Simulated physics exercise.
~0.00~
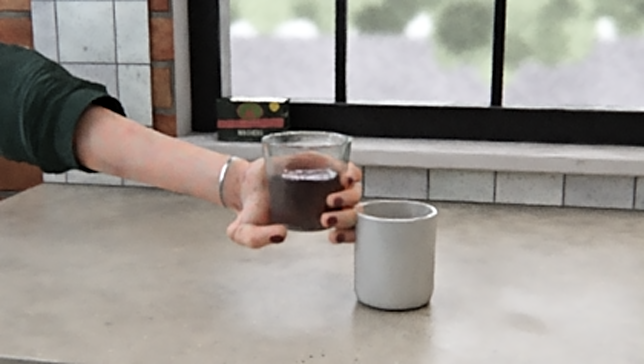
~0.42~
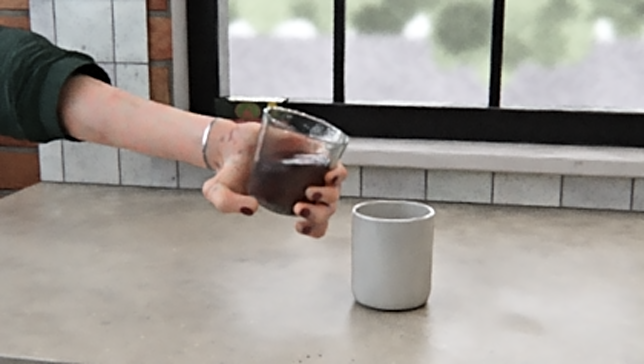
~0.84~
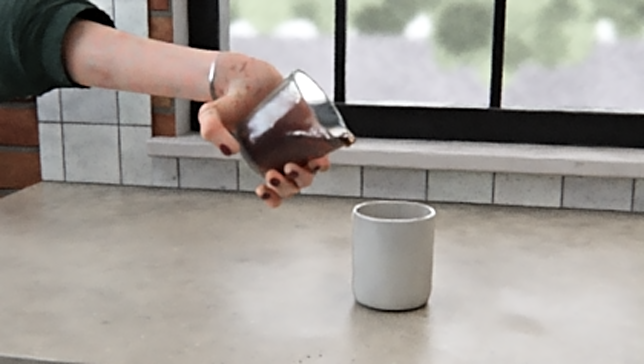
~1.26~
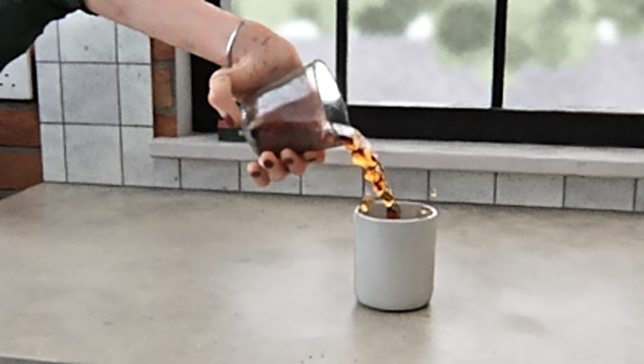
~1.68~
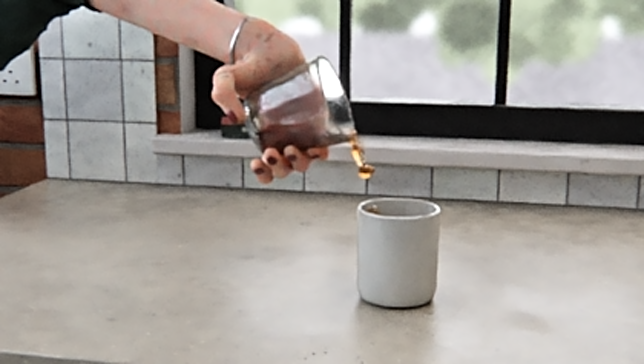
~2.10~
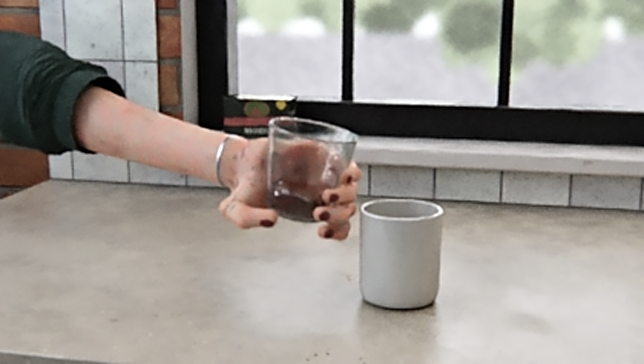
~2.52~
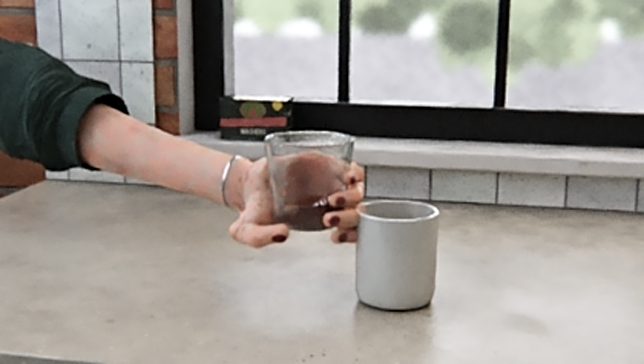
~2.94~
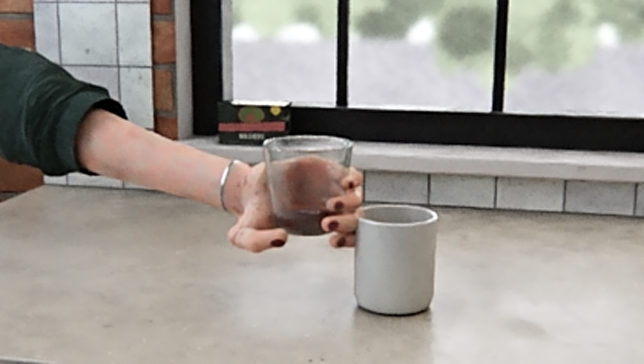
A hand with dark nails and a silver bracelet, its arm in a dark green sleeve, holds a clear glass of dark tea above a pale countertop, seen from the side by a slightly swaying camera. To its right stands a light grey mug, with a black-framed window and white tiles behind. The hand lifts the glass and tips it steadily to the right until amber tea streams into the mug, a few drops flying near the rim. The stream thins, then the hand turns the glass upright and lowers it. It ends holding the nearly empty glass beside the mug.
